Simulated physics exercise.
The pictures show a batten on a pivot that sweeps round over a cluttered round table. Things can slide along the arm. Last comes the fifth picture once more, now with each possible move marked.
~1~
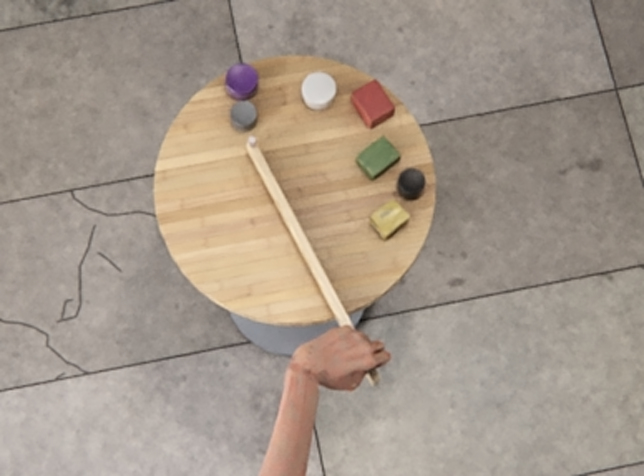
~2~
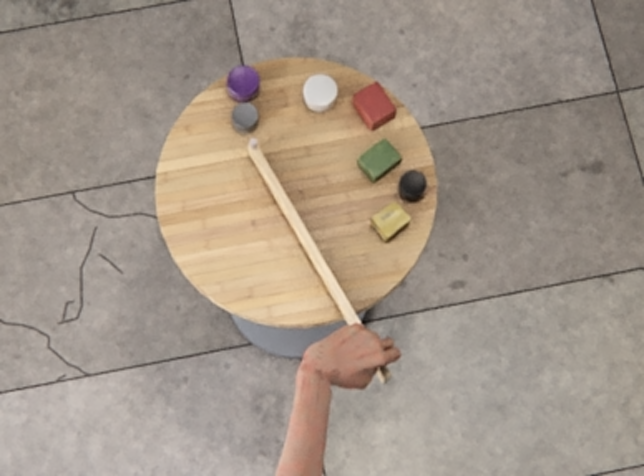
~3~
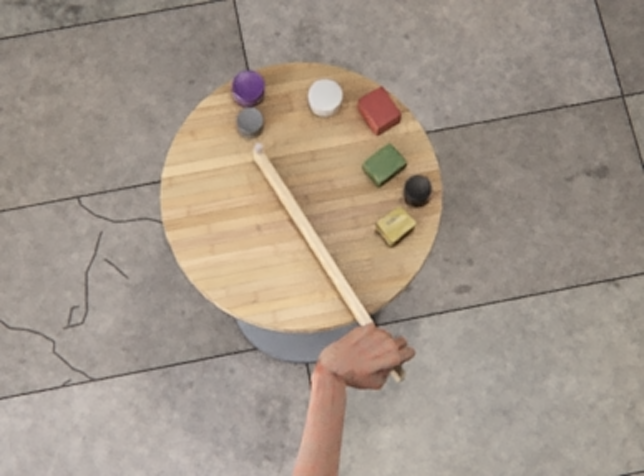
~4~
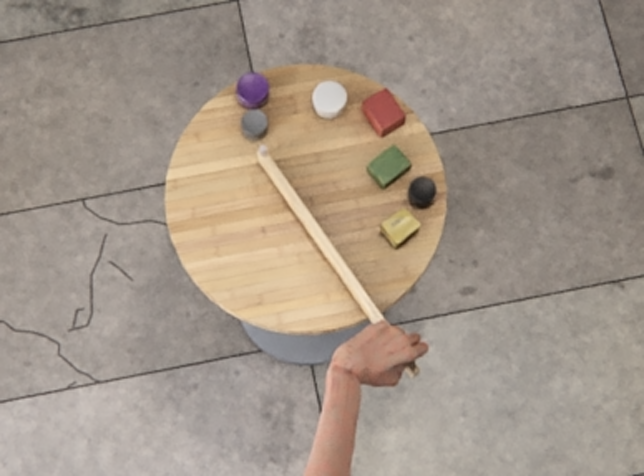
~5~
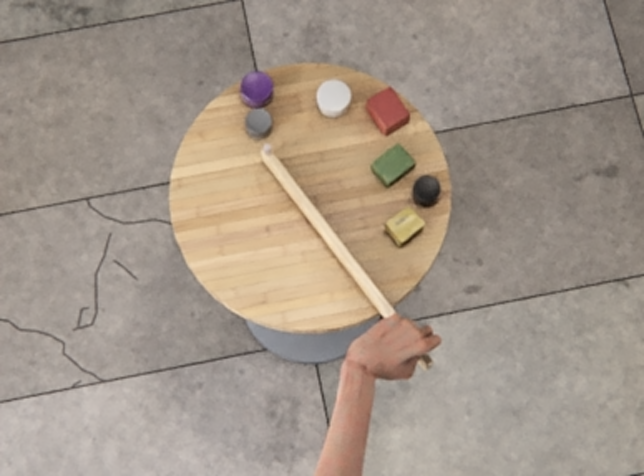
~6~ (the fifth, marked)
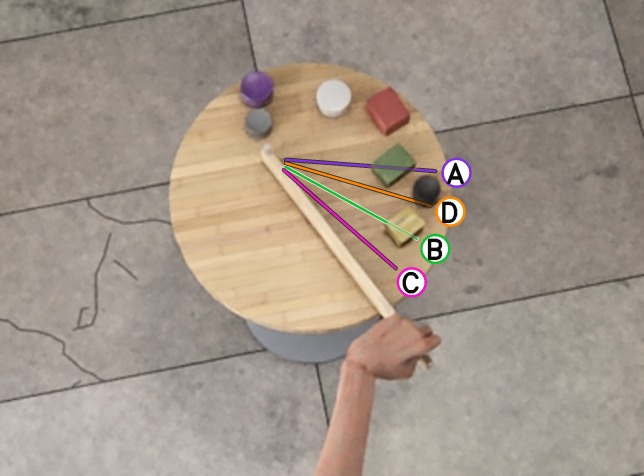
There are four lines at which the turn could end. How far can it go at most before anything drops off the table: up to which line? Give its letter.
Up to line D.
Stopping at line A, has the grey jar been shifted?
No.
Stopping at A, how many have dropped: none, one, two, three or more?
By then, one.
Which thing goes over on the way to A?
The black tub goes over.
On the copy, A at (361, 165); B at (351, 202); C at (339, 219); D at (358, 184).
On D. First, arm (337, 208); purple jar (257, 91); black tub (427, 191).
Then, arm (350, 190); black tub (430, 183); yellow packet (412, 205).
Finally, arm (354, 178); black tub (438, 162); yellow packet (418, 184); nothing has fallen.
By contrast, A drops the black tub; B is safe but short; C is safe but short.
